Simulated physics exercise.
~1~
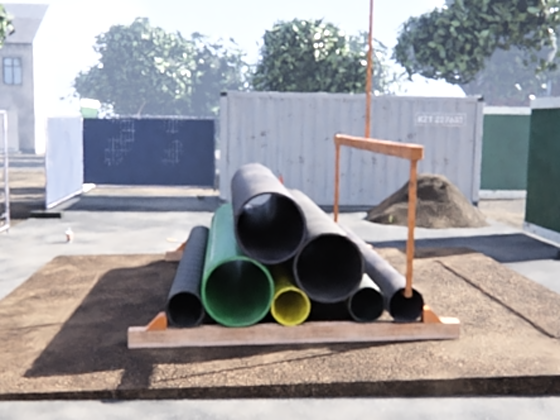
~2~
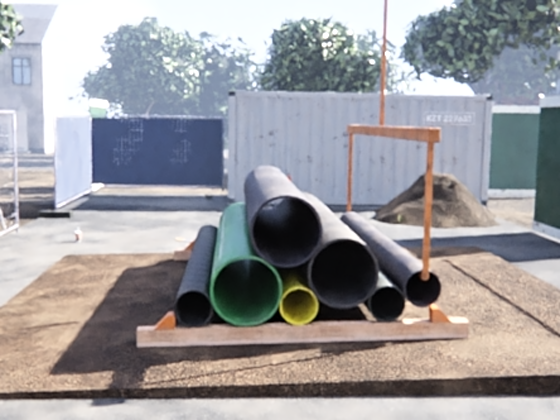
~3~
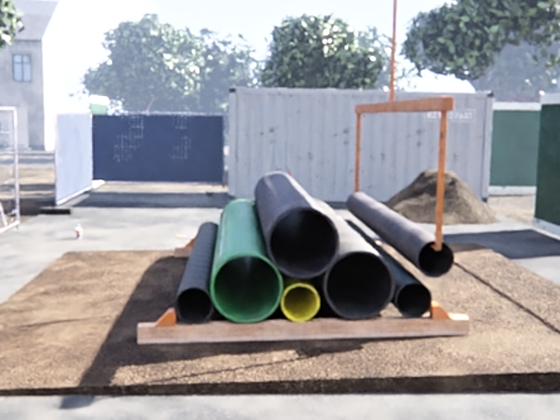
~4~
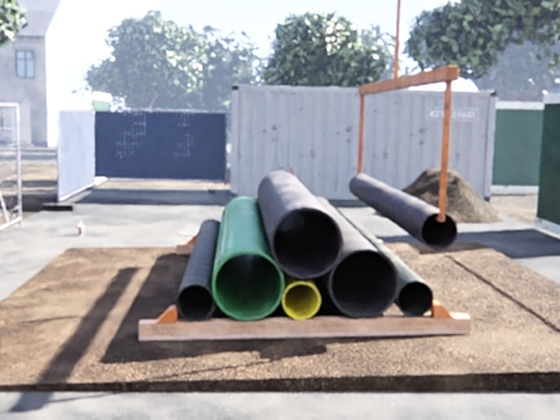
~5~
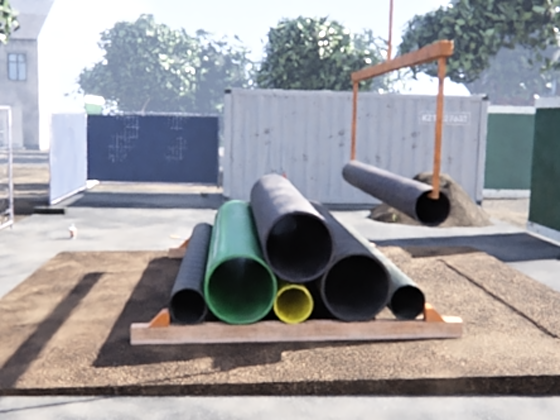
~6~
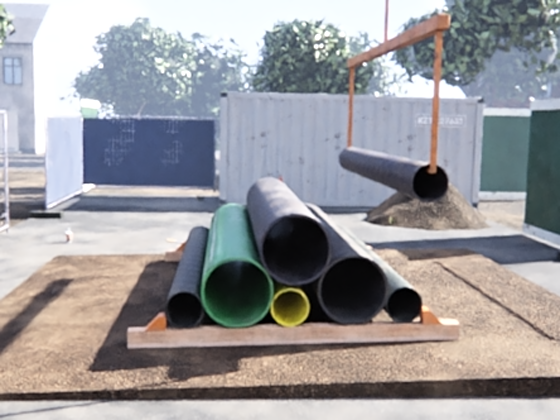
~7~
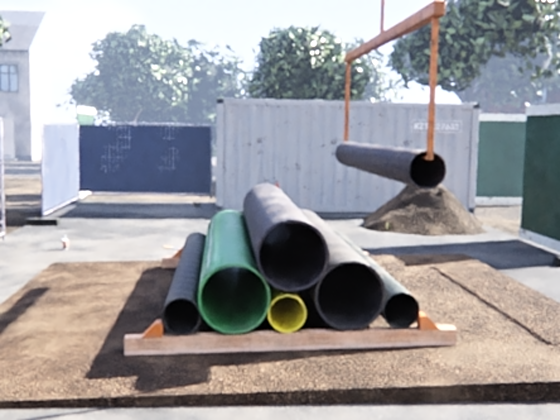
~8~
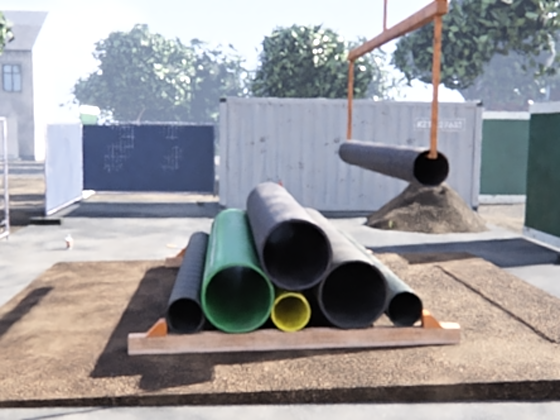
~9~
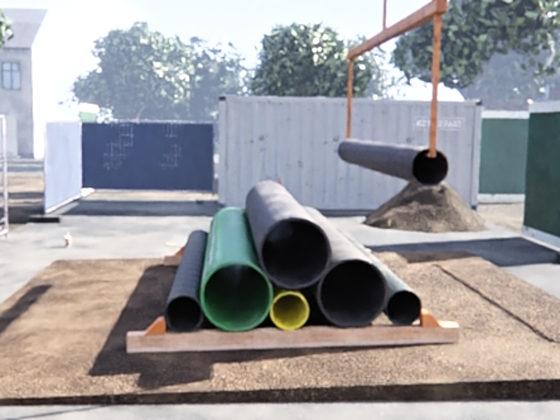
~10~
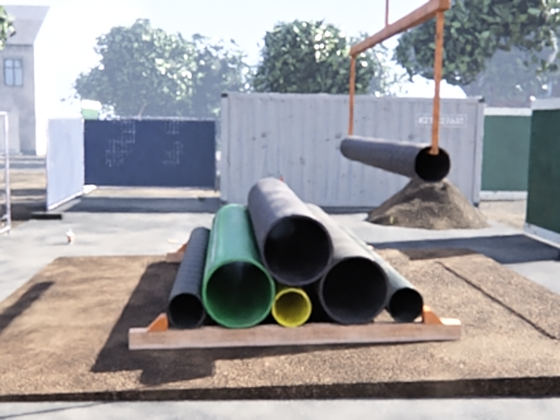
We see an orange lifting frame pull a dark pipe from the right end of a stack; a small dark pipe rolls right against the chock, and two larger ones settle down and rightward. Green and yellow stay put as the lifted pipe ends hanging in the air.
